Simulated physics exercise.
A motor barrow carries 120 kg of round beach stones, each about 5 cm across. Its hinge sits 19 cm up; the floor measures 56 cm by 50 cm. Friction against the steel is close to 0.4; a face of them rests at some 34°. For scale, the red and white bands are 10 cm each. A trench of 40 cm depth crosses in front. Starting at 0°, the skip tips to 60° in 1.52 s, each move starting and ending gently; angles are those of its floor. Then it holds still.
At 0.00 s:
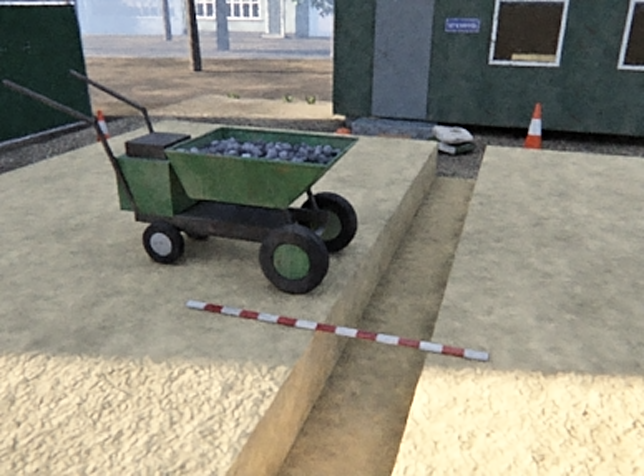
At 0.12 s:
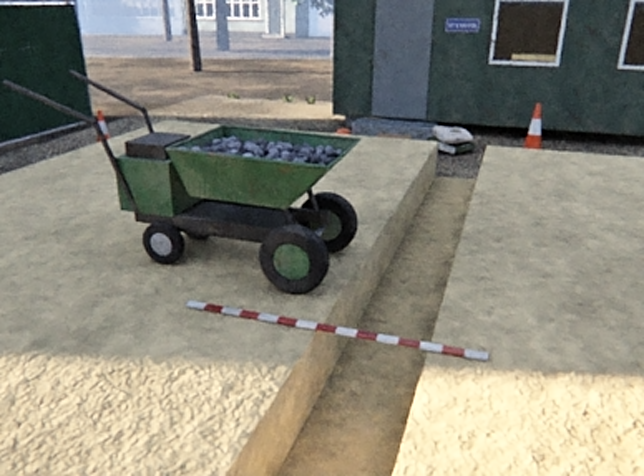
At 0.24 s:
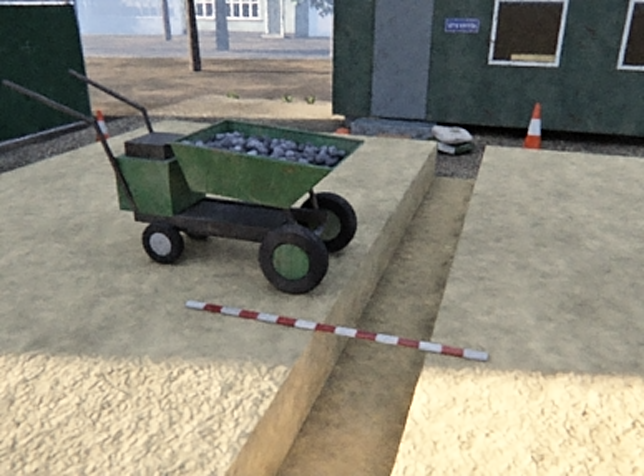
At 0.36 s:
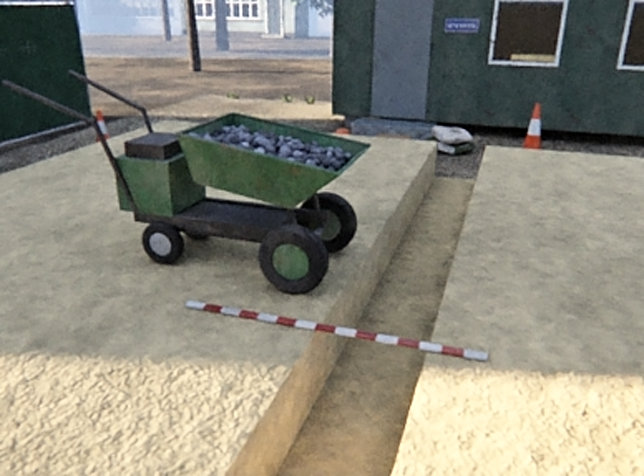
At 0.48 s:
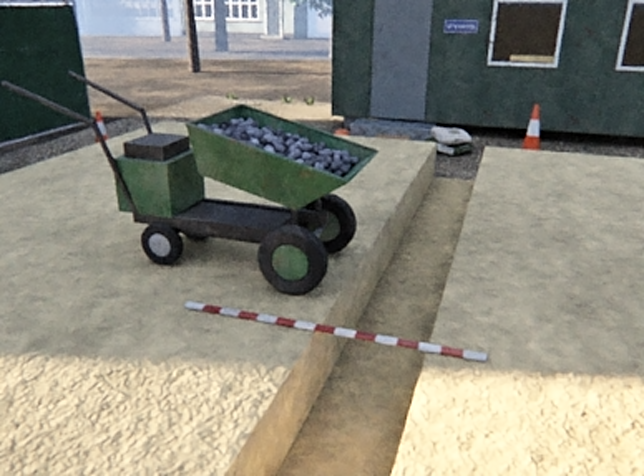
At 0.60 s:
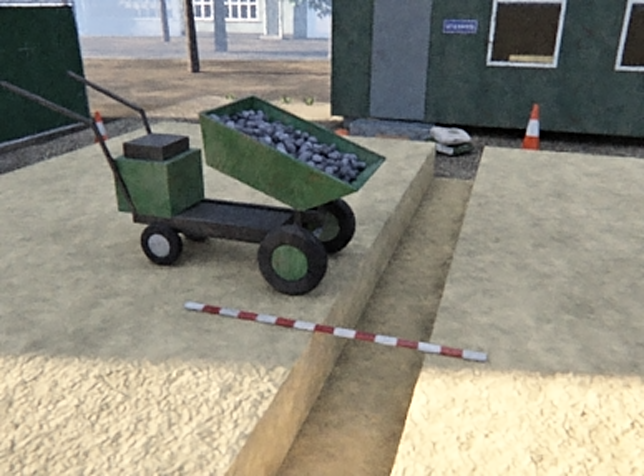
The green skip on a small motor barrow, loaded with round grey stones, tilted slowly forward to the right, its back end rising, while the barrow stood still beside a trench crossed by a red-and-white pole.
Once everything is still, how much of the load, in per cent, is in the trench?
Close to 60 in a hundred.
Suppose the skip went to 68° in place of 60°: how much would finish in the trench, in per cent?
It would be near 55 per cent.
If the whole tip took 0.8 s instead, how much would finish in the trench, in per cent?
In that case some 50 per cent.
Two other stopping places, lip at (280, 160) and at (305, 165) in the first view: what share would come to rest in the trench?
First some 100, then 85 per cent.
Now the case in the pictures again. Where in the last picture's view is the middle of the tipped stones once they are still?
Around (429, 336).
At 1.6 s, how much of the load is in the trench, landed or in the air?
About 25 per cent by then.
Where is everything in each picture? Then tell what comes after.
The first picture shows lip at (325, 167), floor tilted 0°, highest stones at (279, 150).
In the second picture, the skip is at 1°, its lip at (327, 168); the top of the load is at (269, 148); the stones move at 0.2 m/s on average.
The third picture shows lip at (331, 170), floor tilted 4°, highest stones at (230, 141); the stones move at 0.3 m/s on average.
The fourth picture shows lip at (339, 175), floor tilted 9°, highest stones at (233, 133); the stones move at 0.4 m/s on average.
The fifth picture shows lip at (348, 182), floor tilted 14°, highest stones at (240, 126); the stones move at 0.5 m/s on average.
The sixth picture shows lip at (357, 191), floor tilted 21°, highest stones at (248, 117); the stones move at 0.5 m/s on average.
After 1.1 s the floor is at 51°; 100 % in the skip; the foremost stones are at (403, 212).
After 1.6 s the floor is at 60°; 57 % in the skip, 24 % in the trench, 19 % past the trench; the foremost stones are at (497, 295).
After 2.0 s the floor is at 60°; 28 % in the skip, 34 % in the trench, 38 % past the trench; the foremost stones are at (580, 312).
After 3.9 s the floor is at 60°; 0 % in the skip, 60 % in the trench, 40 % past the trench; the foremost stones are at (642, 318).
